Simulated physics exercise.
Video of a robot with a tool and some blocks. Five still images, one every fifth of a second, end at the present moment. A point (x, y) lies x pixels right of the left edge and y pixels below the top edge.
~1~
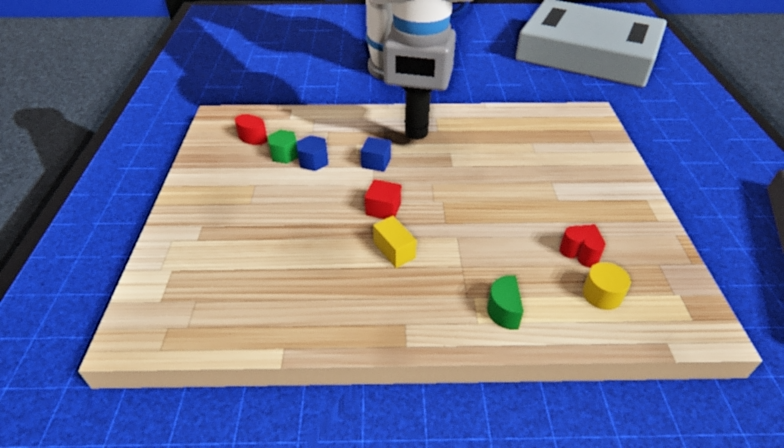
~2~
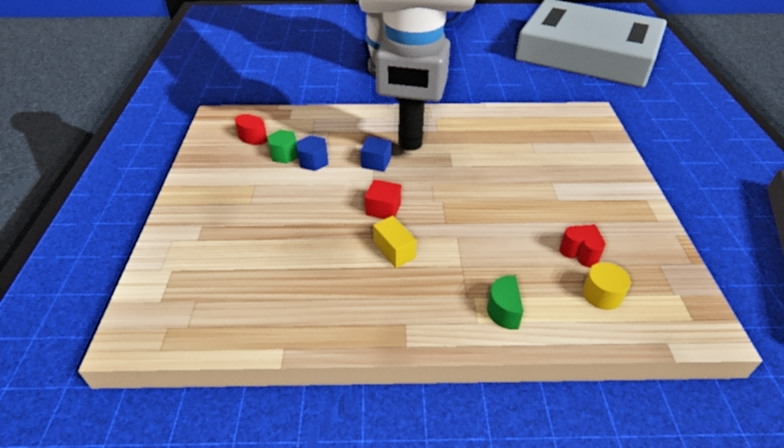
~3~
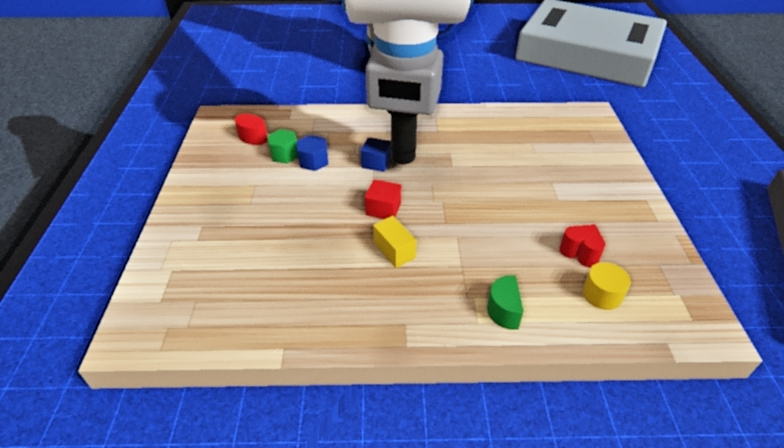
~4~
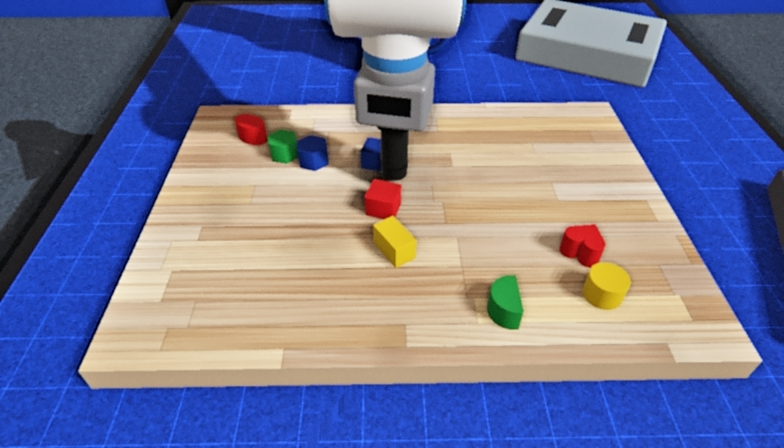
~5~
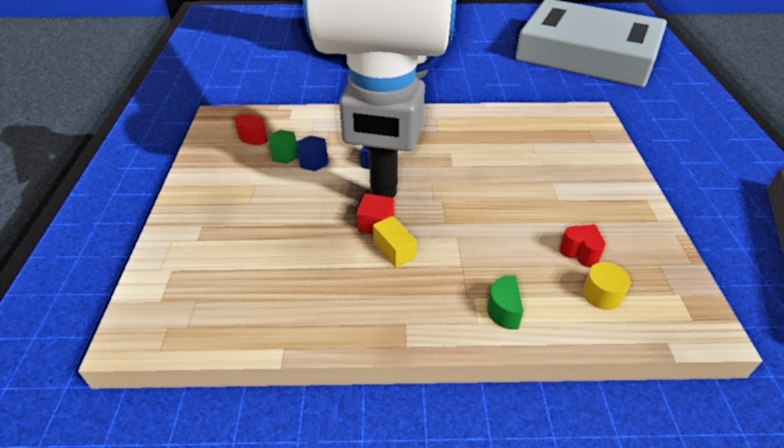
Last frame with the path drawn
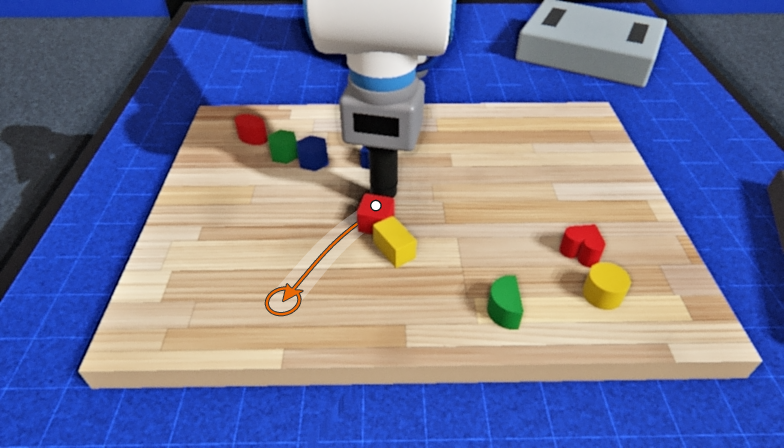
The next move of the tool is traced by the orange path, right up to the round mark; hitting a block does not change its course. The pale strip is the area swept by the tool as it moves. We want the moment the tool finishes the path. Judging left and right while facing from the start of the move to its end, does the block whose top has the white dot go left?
It seems so.
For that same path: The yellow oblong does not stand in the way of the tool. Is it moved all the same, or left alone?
From what I can tell, it won't keep its place.
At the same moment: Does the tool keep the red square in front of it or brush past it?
It ends up beside or behind the tool.
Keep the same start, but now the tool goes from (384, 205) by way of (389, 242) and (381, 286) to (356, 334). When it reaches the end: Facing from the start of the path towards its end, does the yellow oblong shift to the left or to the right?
Gets pushed left.
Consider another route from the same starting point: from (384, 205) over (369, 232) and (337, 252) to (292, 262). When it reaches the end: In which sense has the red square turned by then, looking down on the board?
Its spin: Anticlockwise.
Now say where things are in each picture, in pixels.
The first frame shows tip of the tool at (416, 134), middles of tops, blue square at (376, 145), red square at (383, 191), yellow oblong at (395, 232).
The second frame shows tool at (410, 145), nothing pushed.
The third frame shows tool at (403, 158), nothing pushed.
The fourth frame shows tool at (394, 174), nothing pushed.
The fifth frame shows tool at (384, 193), blue square hidden, red square at (376, 206), yellow oblong at (395, 232).
The line goes from (384, 205) over (332, 245) to (283, 301); the dot is on the red square.
What follows on the original path. One third of the way, tool at (348, 218); red square at (352, 235), turned 45° anticlockwise; yellow oblong at (396, 243), turned 30° anticlockwise.
Two thirds of the way, tool at (314, 251); red square at (348, 248), turned 75° anticlockwise; yellow oblong at (396, 243), turned 35° anticlockwise.
At the end, tool at (280, 289); blue square unmoved; red square at (348, 248), turned 75° anticlockwise; yellow oblong at (396, 243), turned 35° anticlockwise.
